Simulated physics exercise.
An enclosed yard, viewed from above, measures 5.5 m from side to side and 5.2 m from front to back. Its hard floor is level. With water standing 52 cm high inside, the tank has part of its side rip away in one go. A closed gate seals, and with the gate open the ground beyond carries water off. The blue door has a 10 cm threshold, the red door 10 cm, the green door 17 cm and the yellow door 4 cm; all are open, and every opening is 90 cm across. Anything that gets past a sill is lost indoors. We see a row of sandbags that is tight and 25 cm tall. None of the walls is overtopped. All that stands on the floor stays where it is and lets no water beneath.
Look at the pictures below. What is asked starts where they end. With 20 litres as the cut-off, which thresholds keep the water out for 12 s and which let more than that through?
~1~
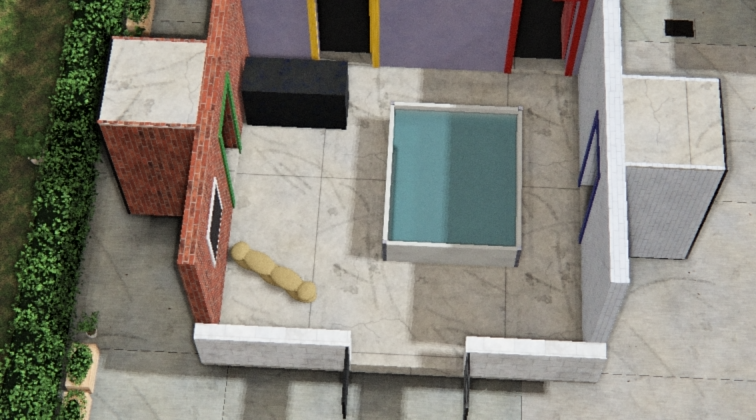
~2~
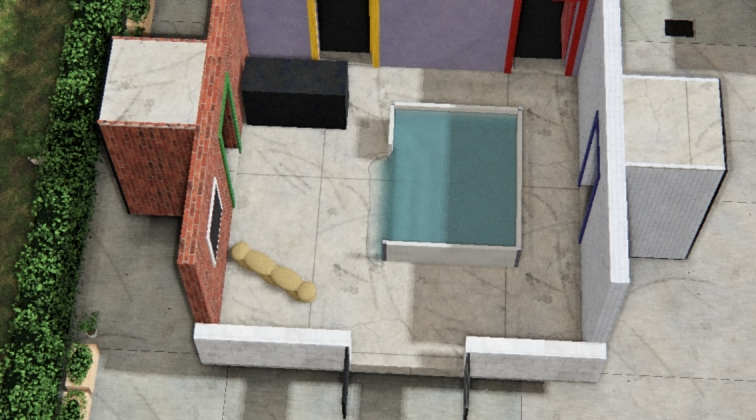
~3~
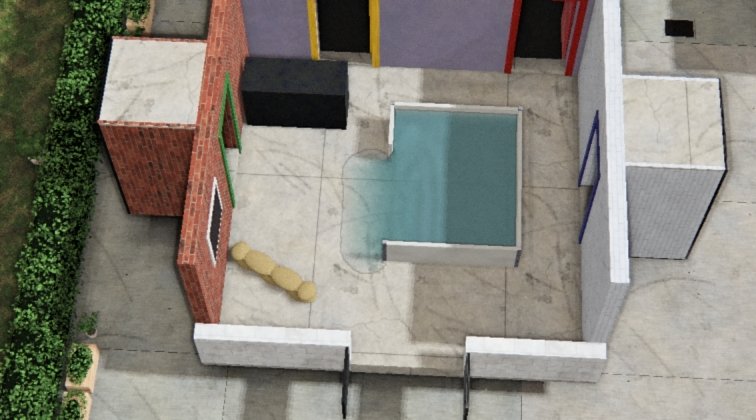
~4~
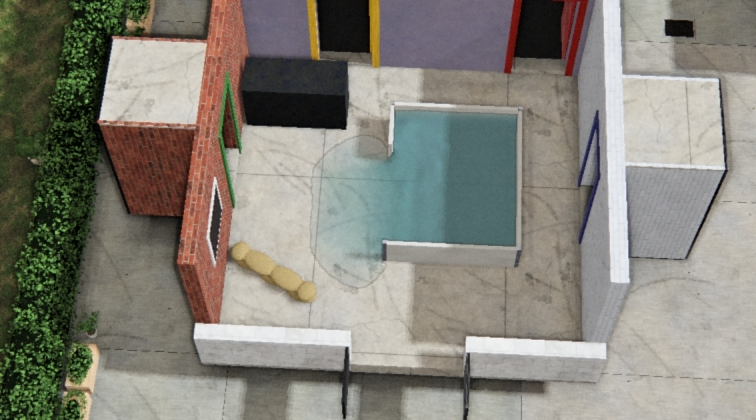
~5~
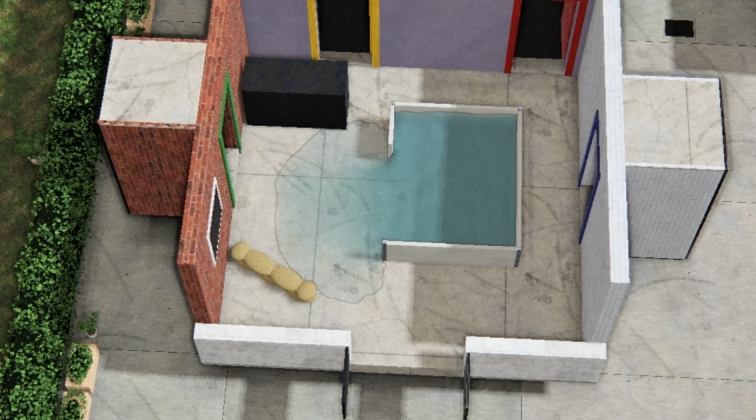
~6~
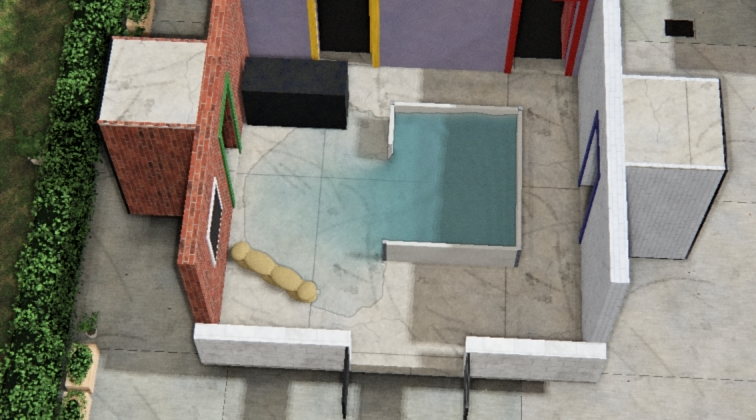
Over 12 s: The blue door holds it off; the red door holds it off; the green door lets too much through; the yellow door lets too much through.
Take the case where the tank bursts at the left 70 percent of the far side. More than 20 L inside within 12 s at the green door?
Measured against that limit, the green door stays within it.
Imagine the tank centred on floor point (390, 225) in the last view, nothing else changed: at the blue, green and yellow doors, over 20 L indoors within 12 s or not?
Compared with that limit, blue falls short, green overshoots and yellow falls short.
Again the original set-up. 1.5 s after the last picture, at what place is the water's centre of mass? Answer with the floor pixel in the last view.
Roughly (368, 202).
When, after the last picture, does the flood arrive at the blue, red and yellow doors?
Blue 7.0 s, red 4.5 s, yellow 0.9 s.
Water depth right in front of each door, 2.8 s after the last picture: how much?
Depths in cm: Blue 0, red 0, green 27, yellow 2.
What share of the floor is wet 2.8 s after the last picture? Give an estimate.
I'd say around 50 % is wet.
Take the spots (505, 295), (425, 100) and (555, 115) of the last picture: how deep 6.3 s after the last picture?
In that order: 1, 2 and 3 cm.
Then, 0.7 s after the last picture water covers 30 % of the floor and is deepest (39 cm) near (231, 237); blue door not reached, red door not reached, green door 29 cm at the sill, 15 L in, yellow door not reached.
Then, 1.5 s after the last picture water covers 40 % of the floor and is deepest (37 cm) near (231, 237); blue door not reached, red door not reached, green door 33 cm at the sill, 62 L in, yellow door 1 cm at the sill, 0 L in.
Then, 2.8 s after the last picture water covers 50 % of the floor and is deepest (31 cm) near (254, 130); blue door not reached, red door not reached, green door 27 cm at the sill, 132 L in, yellow door 2 cm at the sill, 0 L in.
Then, 6.3 s after the last picture water covers 75 % of the floor and is deepest (16 cm) near (384, 145); blue door not reached, red door 2 cm at the sill, 0 L in, green door 13 cm at the sill, 162 L in, yellow door 7 cm at the sill, 27 L in.
Then, 11.3 s after the last picture water covers 90 % of the floor and is deepest (11 cm) near (306, 282); blue door 7 cm at the sill, 0 L in, red door 7 cm at the sill, 0 L in, green door 11 cm at the sill, 162 L in, yellow door 6 cm at the sill, 62 L in.
